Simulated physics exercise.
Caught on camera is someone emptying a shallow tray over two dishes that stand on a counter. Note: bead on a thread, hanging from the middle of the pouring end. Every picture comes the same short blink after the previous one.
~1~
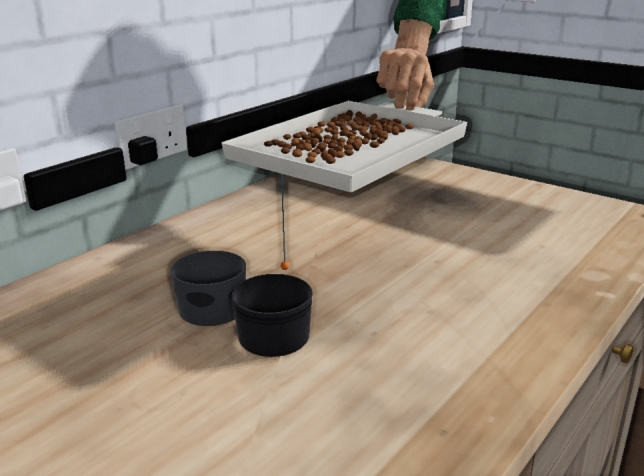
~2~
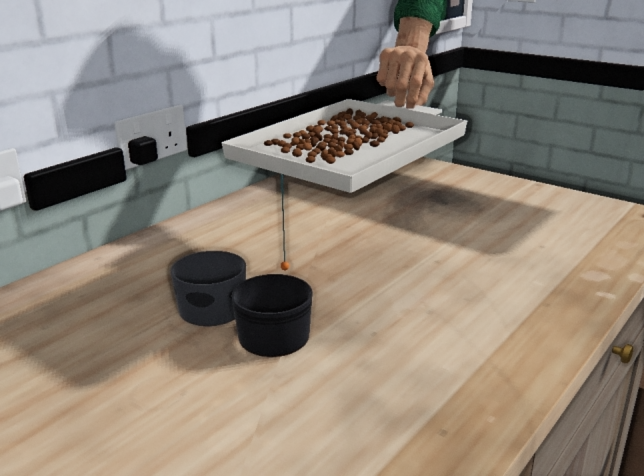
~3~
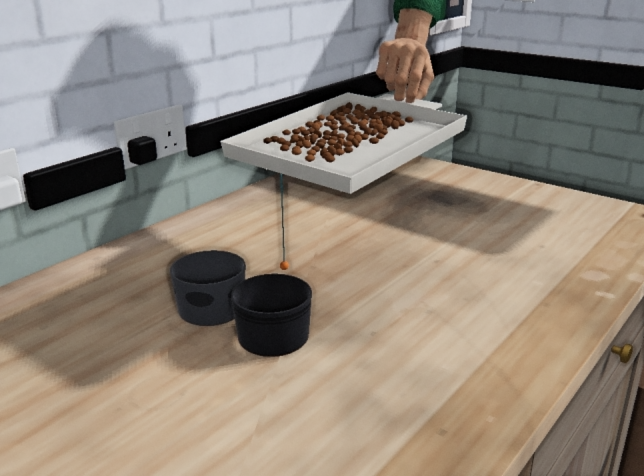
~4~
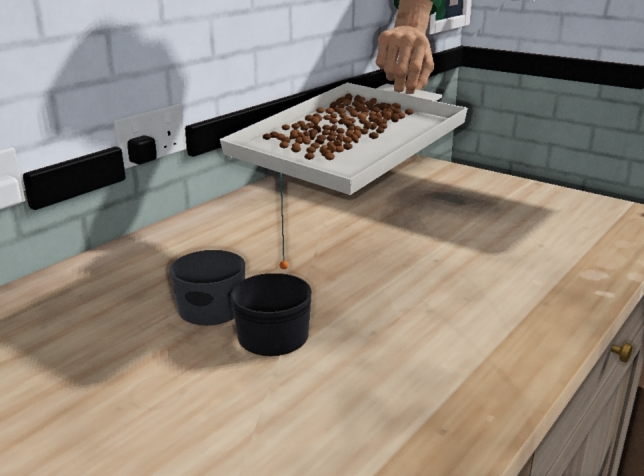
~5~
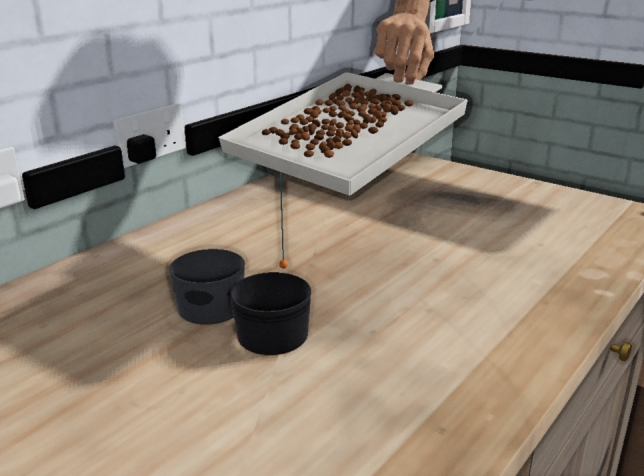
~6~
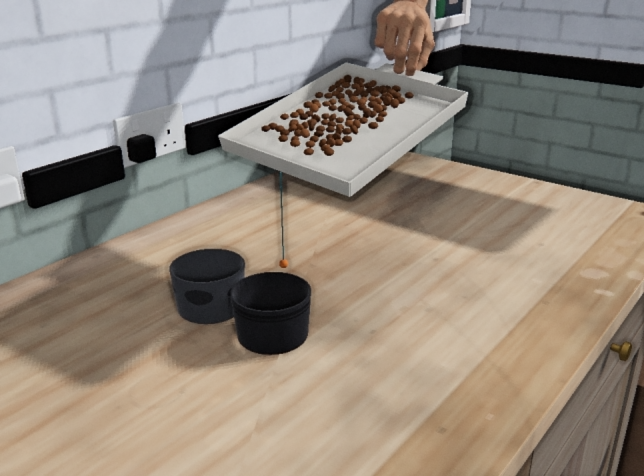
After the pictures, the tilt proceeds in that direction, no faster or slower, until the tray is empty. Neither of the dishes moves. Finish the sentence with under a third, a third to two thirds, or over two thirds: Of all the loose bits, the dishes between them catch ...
Of all the loose bits, the dishes between them catch under a third.
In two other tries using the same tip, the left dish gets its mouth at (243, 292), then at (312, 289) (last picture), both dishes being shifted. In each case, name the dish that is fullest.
First spot: The dish on the right-hand side; second spot: The dish on the left-hand side.
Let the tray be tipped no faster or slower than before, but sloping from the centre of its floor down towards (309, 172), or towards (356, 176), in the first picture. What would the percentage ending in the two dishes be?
Lab note: Try one about 40 %, try two 0 %.
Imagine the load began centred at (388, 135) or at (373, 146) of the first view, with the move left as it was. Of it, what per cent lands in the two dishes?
10 and 20 per cent.
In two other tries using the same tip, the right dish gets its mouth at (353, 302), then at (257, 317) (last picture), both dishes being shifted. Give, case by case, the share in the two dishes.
70% for the first placement, 0% for the second.
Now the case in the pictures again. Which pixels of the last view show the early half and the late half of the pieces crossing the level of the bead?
First close to (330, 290), next close to (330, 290).
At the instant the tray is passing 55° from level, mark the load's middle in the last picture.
Roughly (328, 163).
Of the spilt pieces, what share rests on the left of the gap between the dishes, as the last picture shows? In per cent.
About 0 per cent.
Soon, tray tipped steeply; nearly all on the tray; a stray few in the air.
A while on, tray tipped right over; about half on the tray; a stray few in the right dish; about a quarter outside both; about a quarter in the air.
Towards the end, tray tipped past a quarter turn; a small part in the right dish; most outside both.
Finally, tray tipped past a quarter turn; a small part in the right dish; none in the left dish; most outside both.
